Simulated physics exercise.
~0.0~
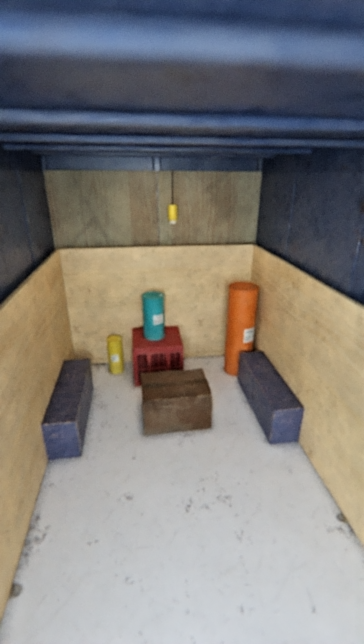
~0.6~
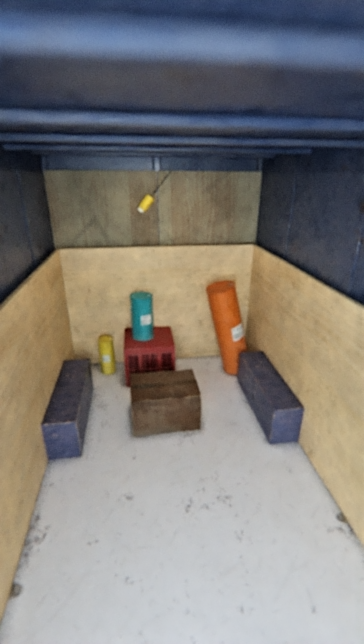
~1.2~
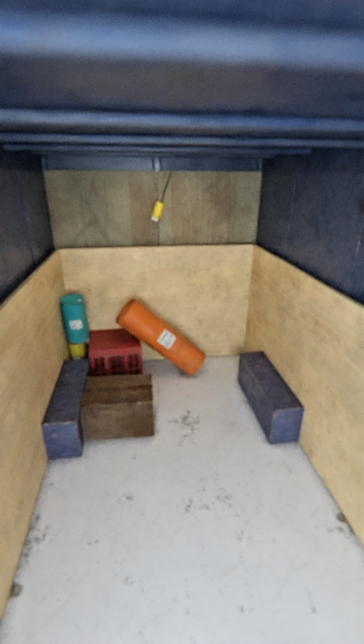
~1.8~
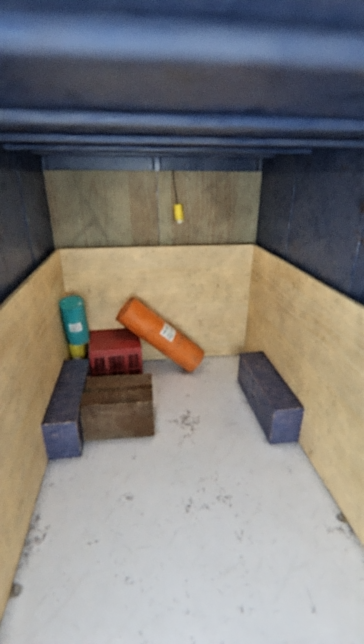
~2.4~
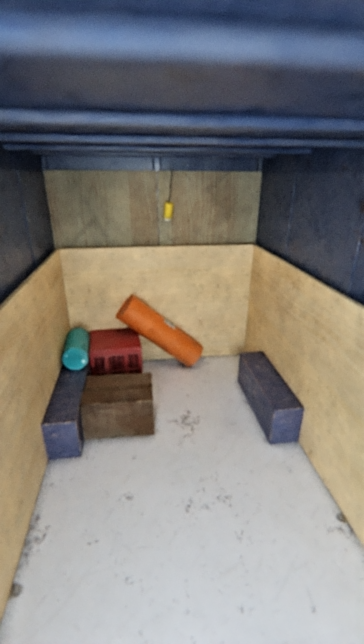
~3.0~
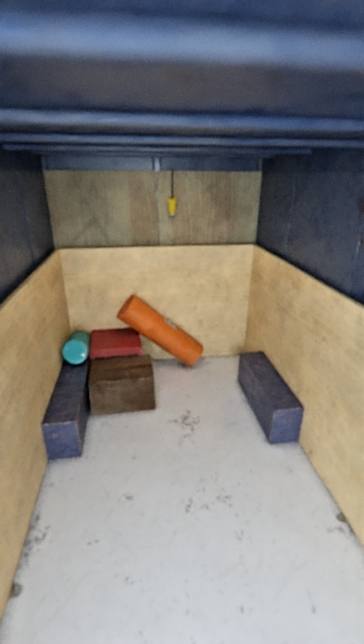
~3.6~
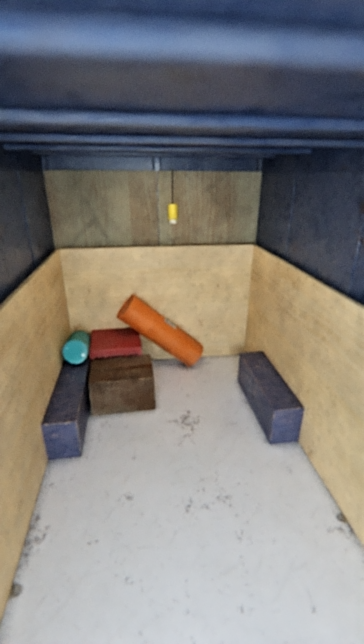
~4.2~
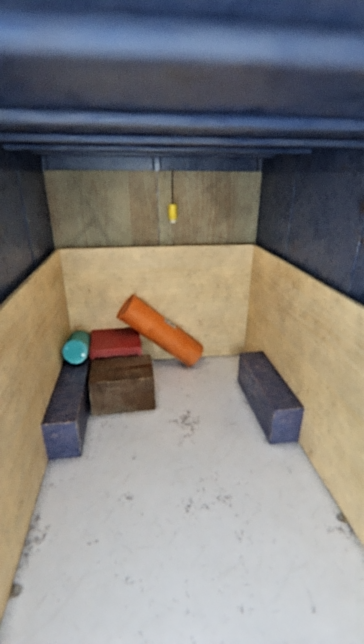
An orange drum tips left against a red chest as the other cargo slides left, then a turquoise canister topples.
